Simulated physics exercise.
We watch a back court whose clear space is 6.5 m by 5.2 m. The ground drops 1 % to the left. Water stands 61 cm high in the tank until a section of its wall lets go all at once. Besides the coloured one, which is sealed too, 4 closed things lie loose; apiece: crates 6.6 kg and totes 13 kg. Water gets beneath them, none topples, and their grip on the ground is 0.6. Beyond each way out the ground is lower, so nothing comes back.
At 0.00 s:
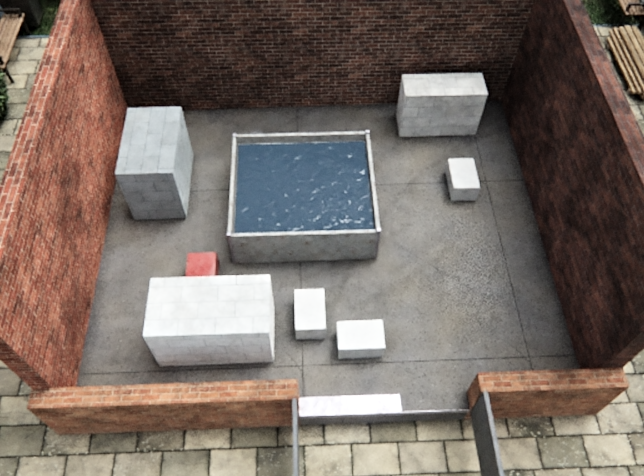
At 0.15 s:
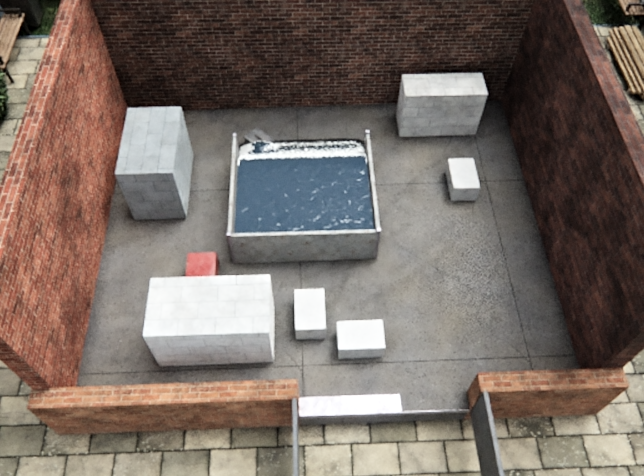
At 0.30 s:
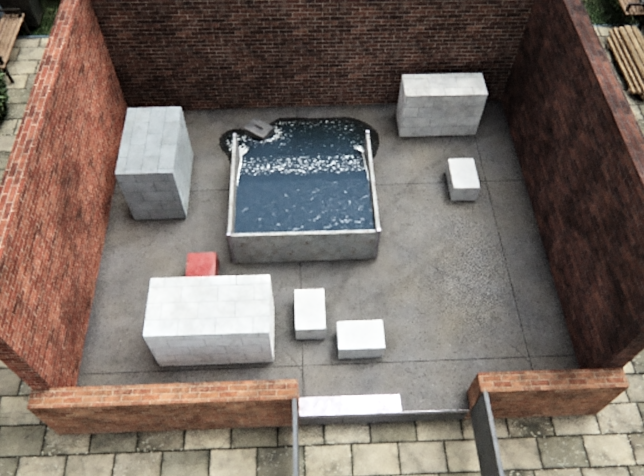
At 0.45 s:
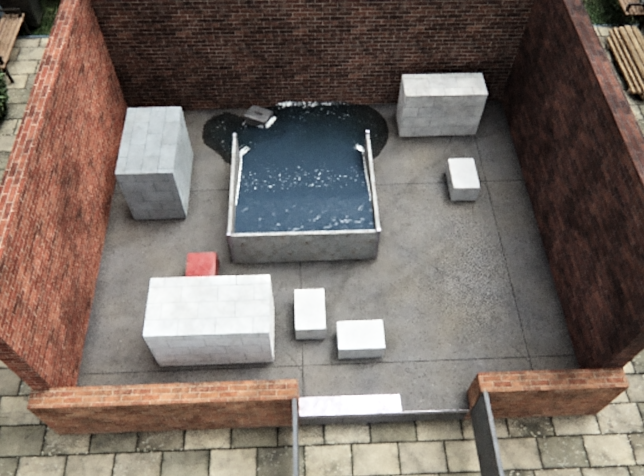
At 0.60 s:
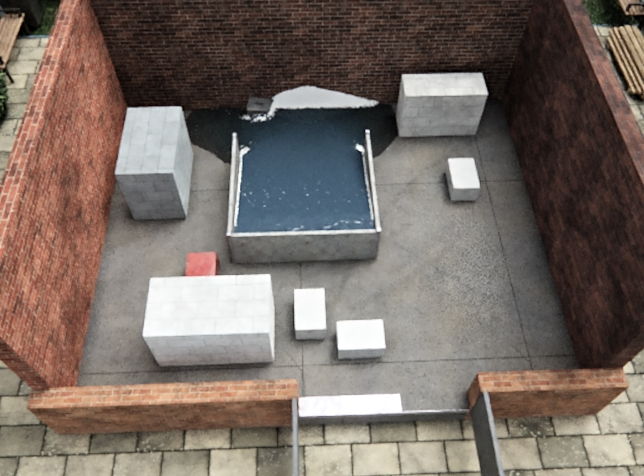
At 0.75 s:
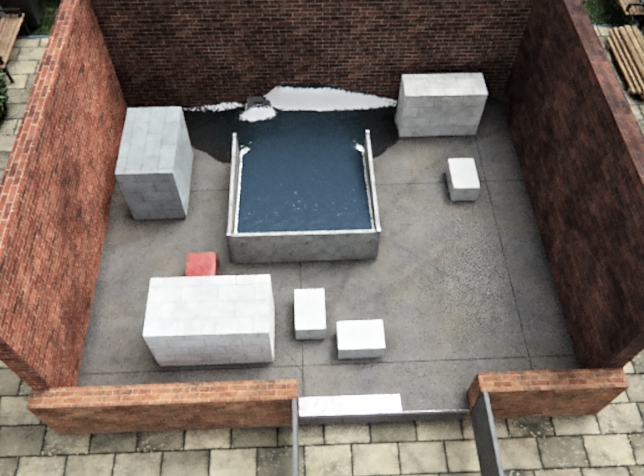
At first, water fills a walled tank in a brick court, with pale boxes and a red crate around it. Then the tank's far side opens and water pours out behind it, carrying a small grey object toward the back wall, where foam gathers as the water spreads sideways; the red crate stays still.
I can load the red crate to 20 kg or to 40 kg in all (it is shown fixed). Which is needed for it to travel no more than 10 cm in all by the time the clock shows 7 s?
For it, only the larger load is enough.
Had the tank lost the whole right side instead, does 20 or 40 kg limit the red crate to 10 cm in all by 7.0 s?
In that case the lower weight is enough.
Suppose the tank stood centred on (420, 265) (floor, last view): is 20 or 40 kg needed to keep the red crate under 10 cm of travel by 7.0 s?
In that case the smaller load will do.
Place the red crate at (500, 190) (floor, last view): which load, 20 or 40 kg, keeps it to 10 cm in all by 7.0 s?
Only the larger holds.
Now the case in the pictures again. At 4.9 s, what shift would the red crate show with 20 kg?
Roughly 0 cm.
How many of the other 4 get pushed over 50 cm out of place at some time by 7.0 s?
I count 2.
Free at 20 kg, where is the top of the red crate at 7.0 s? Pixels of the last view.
Around (226, 275).
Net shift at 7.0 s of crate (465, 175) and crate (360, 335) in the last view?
In that order: 300 cm, 20 cm.
After 1.4 s the red crate would be 0 cm from its start with 20 kg and 0 cm from its start with 40 kg; 0 cm of water round it then.
After 3.1 s the red crate would be 0 cm from its start with 20 kg and 0 cm from its start with 40 kg; 0 cm of water round it then.
After 4.9 s the red crate would be 1 cm from its start with 20 kg and 0 cm from its start with 40 kg; 7 cm of water round it then.
After 7.0 s the red crate would be 37 cm from its start with 20 kg and 0 cm from its start with 40 kg; 6 cm of water round it then.
